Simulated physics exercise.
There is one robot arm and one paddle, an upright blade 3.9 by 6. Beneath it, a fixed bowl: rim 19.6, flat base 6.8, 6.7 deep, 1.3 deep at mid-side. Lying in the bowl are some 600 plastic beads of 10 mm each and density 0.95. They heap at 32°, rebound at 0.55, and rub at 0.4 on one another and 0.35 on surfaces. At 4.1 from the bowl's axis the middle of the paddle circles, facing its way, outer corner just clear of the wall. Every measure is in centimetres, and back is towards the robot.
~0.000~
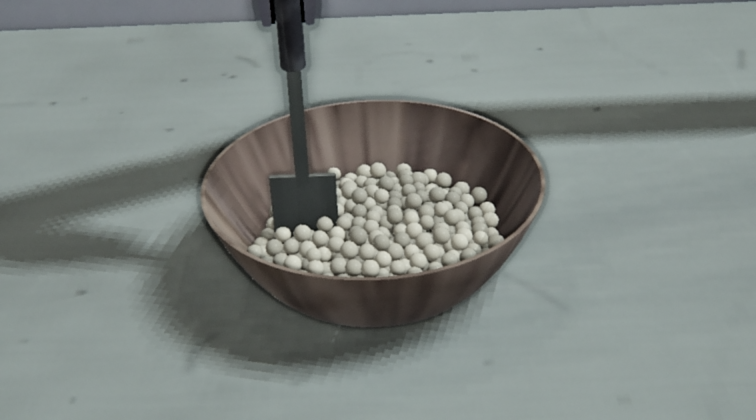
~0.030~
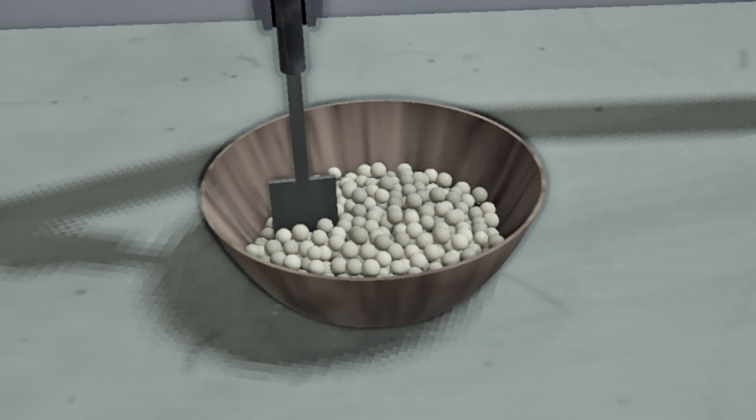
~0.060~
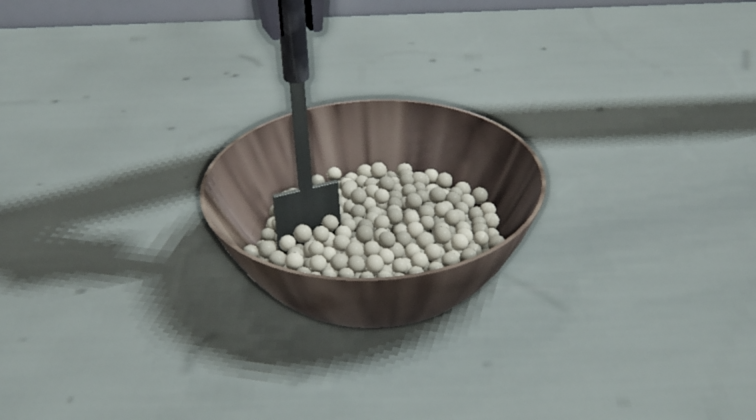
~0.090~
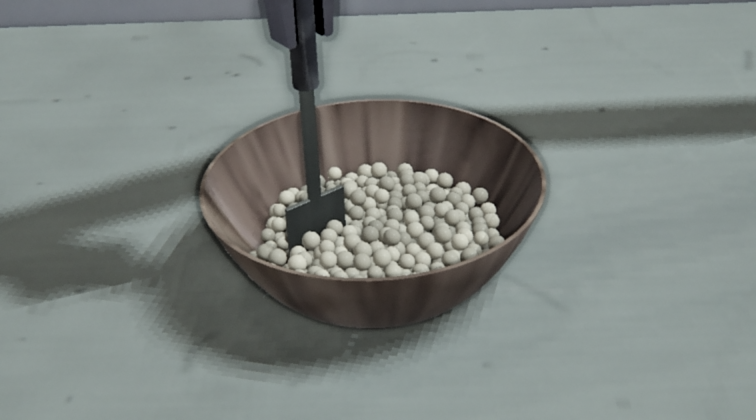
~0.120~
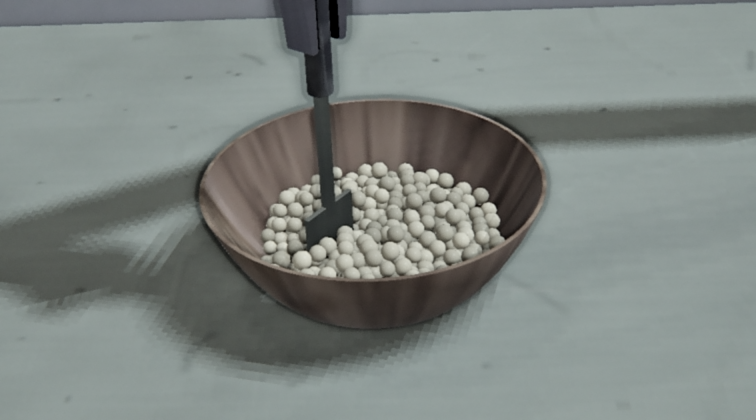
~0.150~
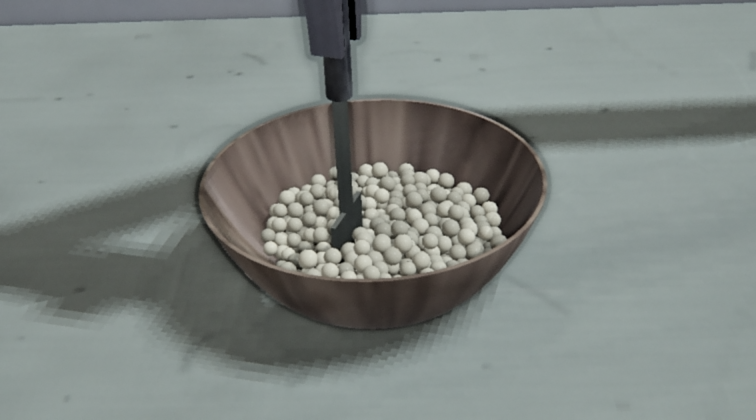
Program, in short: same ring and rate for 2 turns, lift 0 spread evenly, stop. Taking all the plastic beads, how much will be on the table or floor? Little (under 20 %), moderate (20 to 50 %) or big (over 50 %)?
Little.
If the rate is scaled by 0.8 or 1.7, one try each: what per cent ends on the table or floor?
Estimates in order: Some 0 % and some 30 %.
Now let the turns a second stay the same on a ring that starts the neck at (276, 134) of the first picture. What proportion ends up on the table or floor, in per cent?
Close to 15 in a hundred.
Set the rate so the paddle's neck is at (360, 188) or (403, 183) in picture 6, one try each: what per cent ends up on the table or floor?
About 10 % for one try and about 25 % for the other, in order.
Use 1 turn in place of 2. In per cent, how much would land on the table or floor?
Close to 5 in a hundred.
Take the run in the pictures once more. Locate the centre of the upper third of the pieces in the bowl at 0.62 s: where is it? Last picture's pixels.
Centre of upper third: Approx. (279, 194) px.
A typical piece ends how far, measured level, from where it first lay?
Some 9 centimetres or so.
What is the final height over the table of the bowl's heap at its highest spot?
Measured height: Some 7.0 cm.
By 0.62 s, 326° round, highest piece 8 above the table; 585 in the bowl, 12 on the table or floor.
By 1.10 s, 221° round, highest piece 9 above the table; 574 in the bowl, 22 on the table or floor, 1 in flight or on the tool.
By 1.53 s, 0° round, highest piece 7 above the table; 569 in the bowl, 28 on the table or floor.
By 2.23 s, 0° round, highest piece 7 above the table; 569 in the bowl, 28 on the table or floor.
Final count, 569 in the bowl, 28 on the table or floor. That is 5 % on the table or floor.
